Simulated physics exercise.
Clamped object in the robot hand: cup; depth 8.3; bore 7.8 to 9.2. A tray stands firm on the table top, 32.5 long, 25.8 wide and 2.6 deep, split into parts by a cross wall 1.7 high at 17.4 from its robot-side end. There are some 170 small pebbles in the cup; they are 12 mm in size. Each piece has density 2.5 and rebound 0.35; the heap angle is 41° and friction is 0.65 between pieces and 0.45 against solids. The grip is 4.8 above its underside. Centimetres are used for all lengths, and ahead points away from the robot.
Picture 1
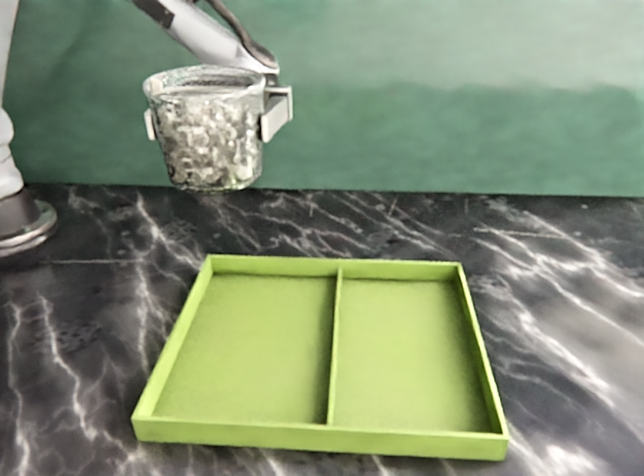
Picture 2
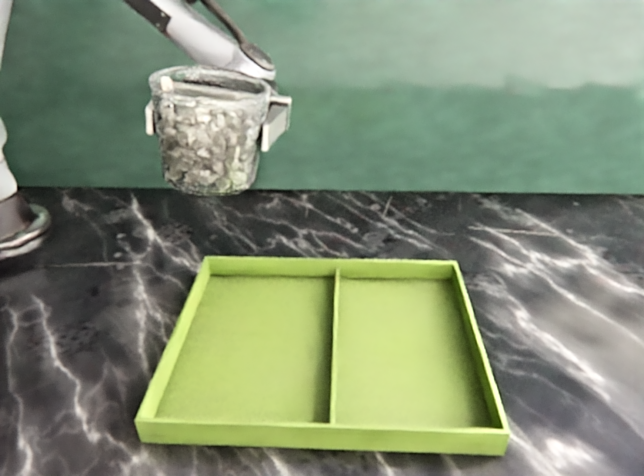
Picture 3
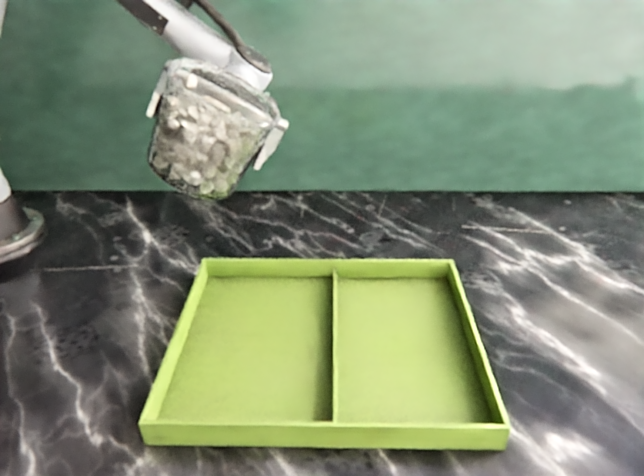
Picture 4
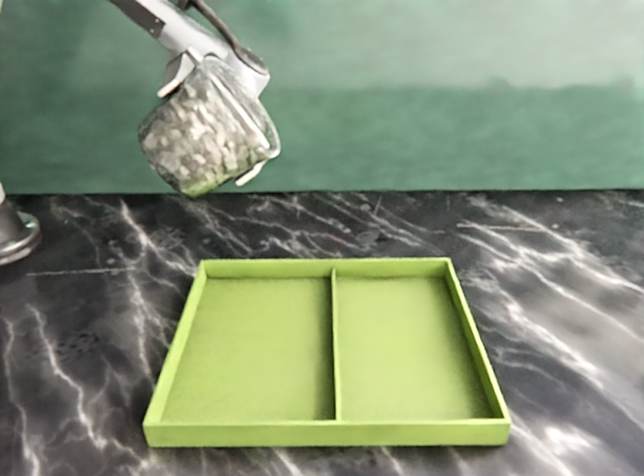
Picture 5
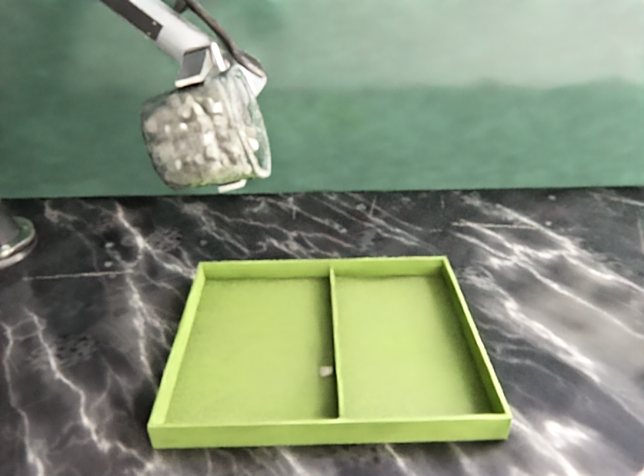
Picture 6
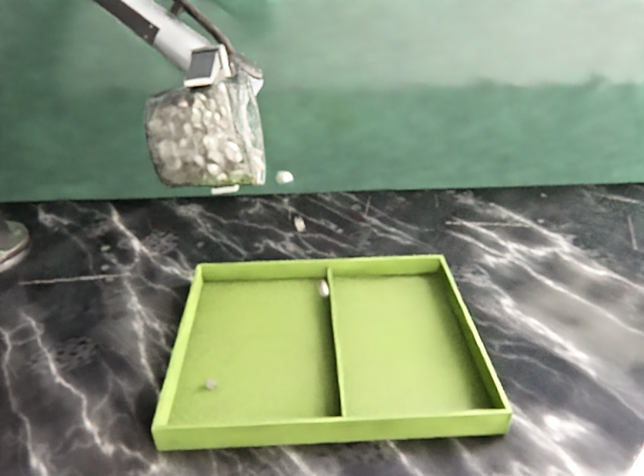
A clear cup full of small pale pebbles, held by a robot arm, starts upright above a green two-part tray on a dark marbled surface. The arm tilts it steadily to the right until it lies nearly on its side, and a few pebbles drop out, one landing in the tray's left part.
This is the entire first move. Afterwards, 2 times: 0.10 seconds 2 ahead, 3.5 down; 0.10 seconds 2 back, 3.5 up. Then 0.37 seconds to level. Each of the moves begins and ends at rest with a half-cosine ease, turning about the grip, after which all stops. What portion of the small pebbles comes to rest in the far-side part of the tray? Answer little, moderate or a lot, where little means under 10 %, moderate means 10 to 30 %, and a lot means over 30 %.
Moderate.
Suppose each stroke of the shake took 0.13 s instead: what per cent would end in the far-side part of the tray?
In that case around 0 per cent.
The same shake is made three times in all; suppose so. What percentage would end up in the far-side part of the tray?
25 %.
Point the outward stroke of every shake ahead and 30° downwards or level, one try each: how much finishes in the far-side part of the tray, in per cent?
35 and 55 %.
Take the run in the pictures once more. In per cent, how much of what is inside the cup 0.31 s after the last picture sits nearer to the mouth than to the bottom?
About 45 per cent.
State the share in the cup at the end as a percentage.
End share: Around 70 per cent.
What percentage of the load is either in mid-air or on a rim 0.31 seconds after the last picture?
That comes to about 8 per cent, more or less.
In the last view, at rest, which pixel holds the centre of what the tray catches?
I'd point to somewhere near (352, 337).
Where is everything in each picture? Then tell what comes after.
In the first frame, cup middle at (211, 131), level; upper third of the load around (210, 120), from x 155 to 250, top at y 85; 169 in the cup.
In the second frame, cup middle at (210, 133), tilted 8° forward; upper third of the load around (208, 122), from x 165 to 250, top at y 85.
In the third frame, cup middle at (208, 134), tilted 29° forward; upper third of the load around (195, 122), from x 160 to 255, top at y 85.
In the fourth frame, cup middle at (207, 134), tilted 55° forward; upper third of the load around (190, 116), from x 155 to 255, top at y 90; 168 in the cup, 1 in flight or on a rim.
In the fifth frame, cup middle at (206, 134), tilted 76° forward; upper third of the load around (189, 118), from x 155 to 325, top at y 100; 168 in the cup, 1 in the robot-side part.
In the sixth frame, cup middle at (206, 136), tilted 84° forward; upper third of the load around (187, 119), from x 160 to 325, top at y 100; 166 in the cup, 1 in the robot-side part, 2 in flight or on a rim.
Then, 0.31 s later, tilted 84° forward, highest piece 24 above the table; 150 in the cup, 4 in the robot-side part, 1 in the far-side part, 14 in flight or on a rim.
Then, 0.62 s later, tilted 31° forward, highest piece 28 above the table; 121 in the cup, 25 in the far-side part, 16 in the robot-side part, 7 in flight or on a rim.
Then, 0.97 s later, level, highest piece 29 above the table; 120 in the cup, 30 in the far-side part, 19 in the robot-side part.
Then, 2.02 s later, level, highest piece 29 above the table; 120 in the cup, 30 in the far-side part, 19 in the robot-side part.
At rest, 120 in the cup, 30 in the far-side part, 19 in the robot-side part. That is 18 % in the far-side part of the tray.
